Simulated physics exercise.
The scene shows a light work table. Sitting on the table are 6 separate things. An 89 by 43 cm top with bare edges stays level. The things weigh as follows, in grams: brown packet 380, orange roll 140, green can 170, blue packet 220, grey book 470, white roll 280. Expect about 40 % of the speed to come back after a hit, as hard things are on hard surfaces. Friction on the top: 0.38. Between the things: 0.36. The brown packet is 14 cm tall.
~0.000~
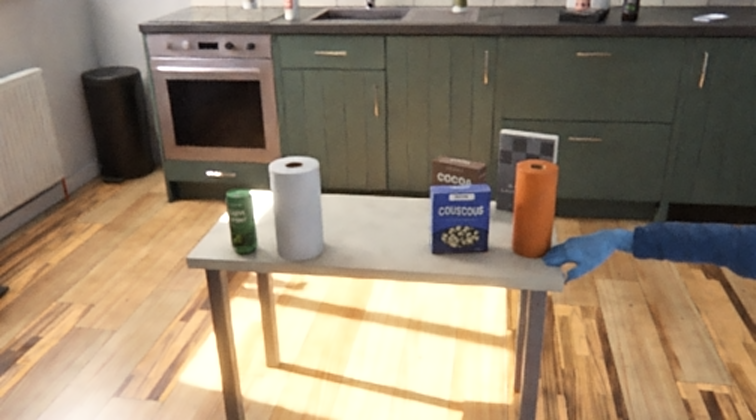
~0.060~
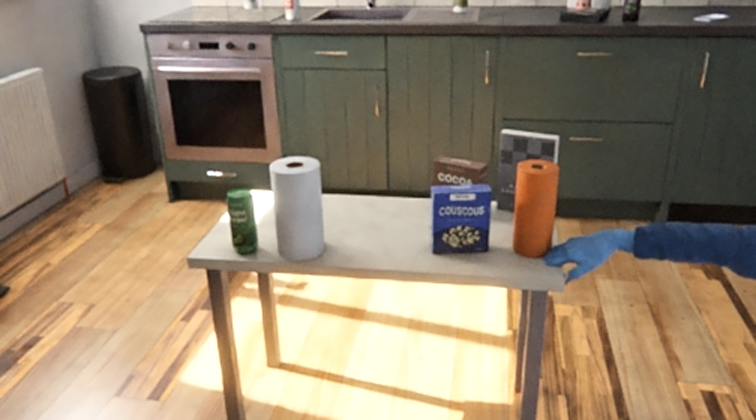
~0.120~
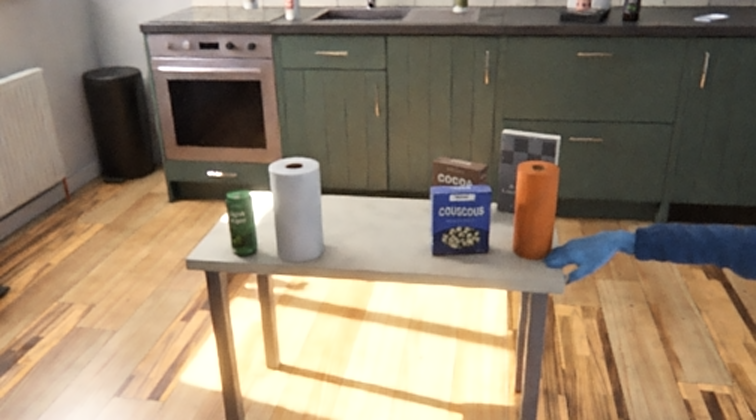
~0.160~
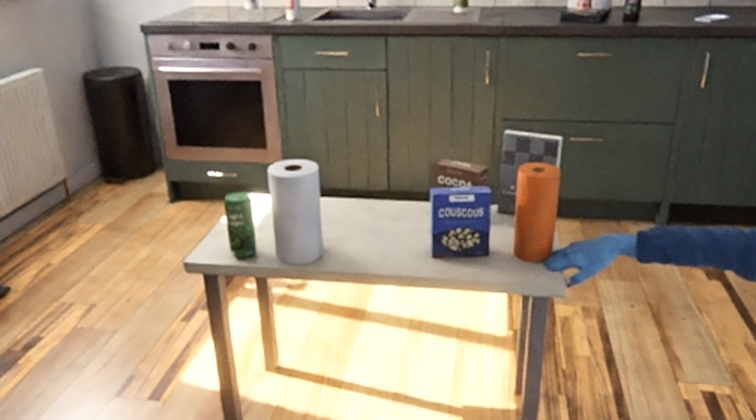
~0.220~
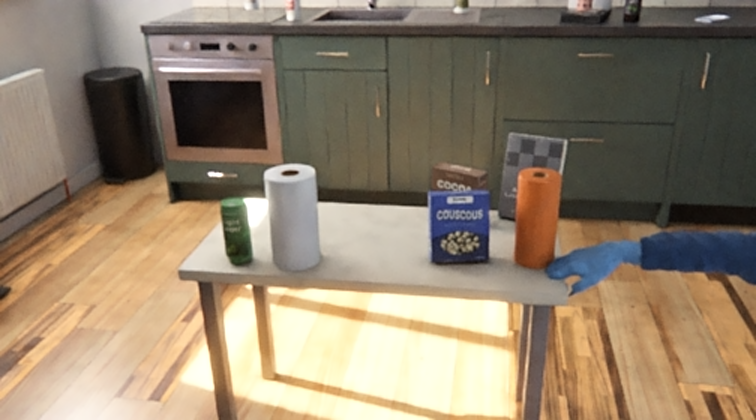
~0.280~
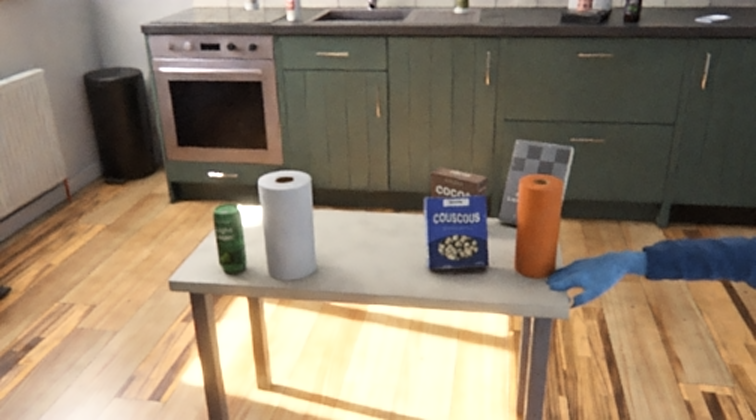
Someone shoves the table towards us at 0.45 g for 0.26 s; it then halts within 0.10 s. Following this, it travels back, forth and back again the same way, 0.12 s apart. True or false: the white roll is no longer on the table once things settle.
True.
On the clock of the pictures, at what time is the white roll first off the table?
Time: Roughly 0.6 s.
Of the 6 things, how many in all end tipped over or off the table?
That makes 6.
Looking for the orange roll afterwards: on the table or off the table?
When everything stops, the orange roll is still in bounds.
Around 0.58 s, table shifted 21 cm; green can now off the table; white roll at 6° to upright near (264, 261); blue packet on its side.
Around 0.98 s, white roll now off the table; brown packet on its side; blue packet on its side.
Around 1.28 s, table shifted 14 cm; brown packet on its side; orange roll on its side; blue packet on its side.
Around 1.88 s, blue packet now off the table; orange roll on its side; brown packet on its side.
Finally (2.8 s), off the table, green can, blue packet, grey book and white roll; on their side or leaning hard on the table, brown packet and orange roll.
